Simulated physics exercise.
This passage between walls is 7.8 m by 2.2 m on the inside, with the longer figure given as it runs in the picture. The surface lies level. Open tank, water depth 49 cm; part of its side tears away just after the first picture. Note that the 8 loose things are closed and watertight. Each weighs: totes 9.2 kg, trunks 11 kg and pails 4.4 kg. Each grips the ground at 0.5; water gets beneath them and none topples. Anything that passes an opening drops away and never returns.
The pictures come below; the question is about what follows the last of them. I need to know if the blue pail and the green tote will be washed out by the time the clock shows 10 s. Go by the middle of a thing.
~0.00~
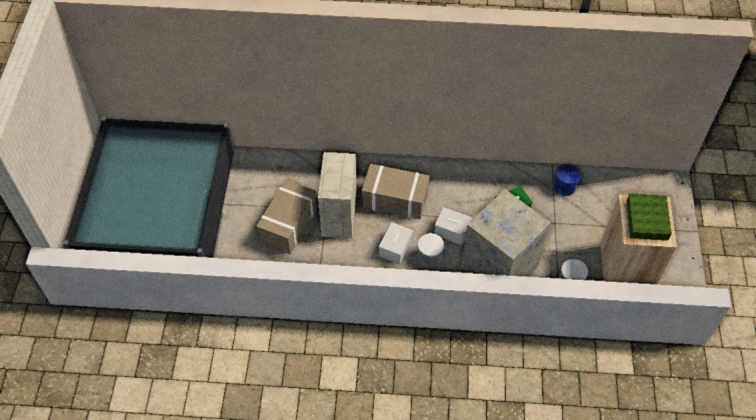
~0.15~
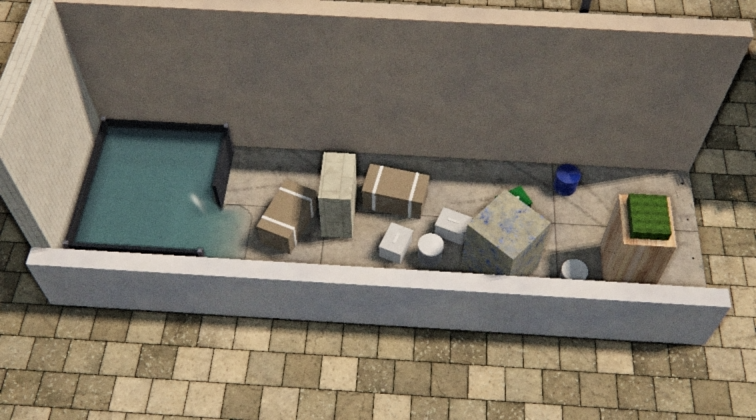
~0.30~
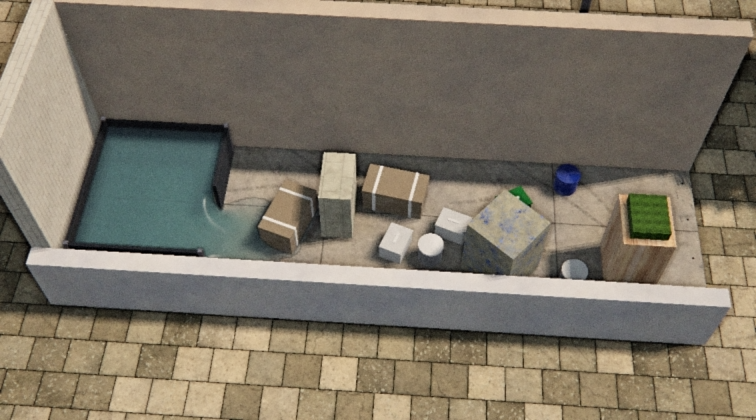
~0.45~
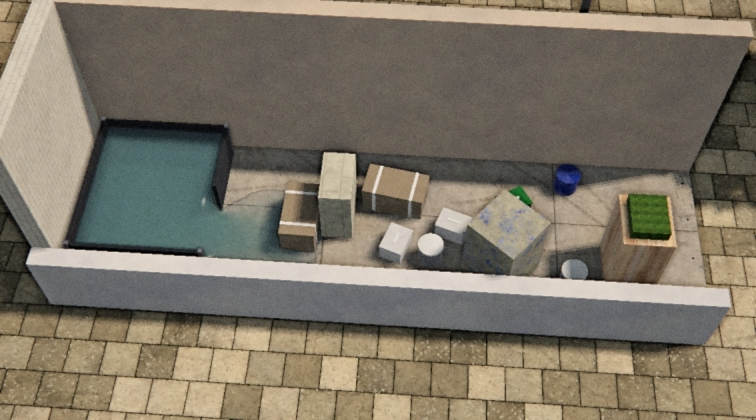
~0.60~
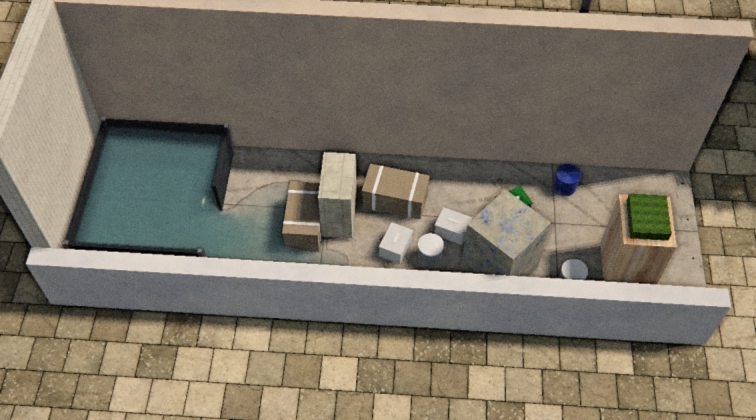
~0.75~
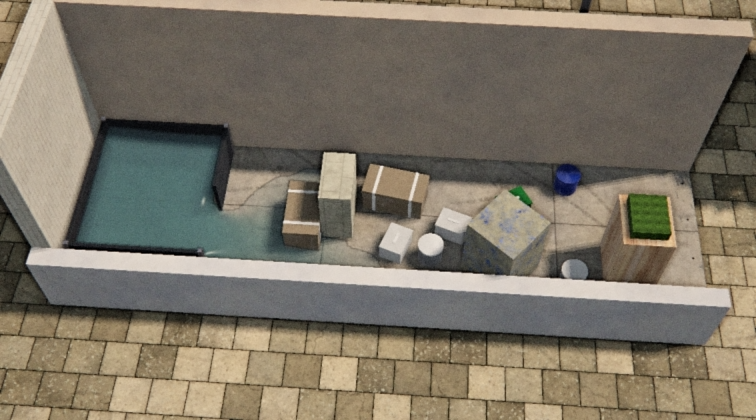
My prediction: Blue pail: Outside. Green tote: Within.
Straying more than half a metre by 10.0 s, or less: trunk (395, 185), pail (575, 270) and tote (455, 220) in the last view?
In that order: Exceeds it, then does not reach it, then exceeds it.
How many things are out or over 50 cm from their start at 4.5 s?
By then the count is 6.
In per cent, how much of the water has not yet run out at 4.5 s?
I'd say some 98 percent hasn't gone yet.
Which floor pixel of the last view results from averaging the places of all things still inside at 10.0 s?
It sits at about (524, 237).
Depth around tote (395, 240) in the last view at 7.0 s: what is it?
I'd say some 7 cm.
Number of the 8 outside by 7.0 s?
I make it 2.
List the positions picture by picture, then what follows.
The first frame shows the blue pail at (568, 174) rests on the ground; the green tote at (514, 200), on the bottom; 2.9 m2 under water; 0 of 8 have shifted.
The second frame shows the blue pail at (568, 174), on the bottom; the green tote at (514, 200) rests on the ground; water covers 3.3 m2; 0 of 8 have shifted.
The third frame shows the blue pail at (568, 174) rests on the ground; the green tote at (514, 200), on the bottom; 3.9 m2 under water; 0 of 8 have shifted.
The fourth frame shows the blue pail at (568, 174) rests on the ground; the green tote at (514, 200), on the bottom; water covers 4.3 m2; 1 of 8 have shifted.
The fifth frame shows the blue pail at (568, 174), on the bottom; the green tote at (514, 200), on the bottom; 5.0 m2 under water; 1 of 8 have shifted.
The sixth frame shows the blue pail at (568, 174) rests on the ground; the green tote at (514, 200) rests on the ground; water covers 5.5 m2; 1 of 8 have shifted.
After 2.0 s the blue pail is near (568, 174), 0.0 m from its start, aground; the green tote is near (514, 200), 0.0 m from its start, aground; 0 of 8 are out; 2 afloat.
After 4.5 s the blue pail is near (662, 209), 1.3 m from its start, aground; the green tote is near (585, 218), 0.9 m from its start, aground; 0 of 8 are out; 3 afloat.
After 7.0 s the blue pail has gone out; the green tote is near (589, 226), 1.0 m from its start, aground; 2 of 8 are out; 2 afloat.
After 10.0 s the blue pail has gone out; the green tote is near (589, 226), 1.0 m from its start, aground; 4 of 8 are out; 2 afloat.
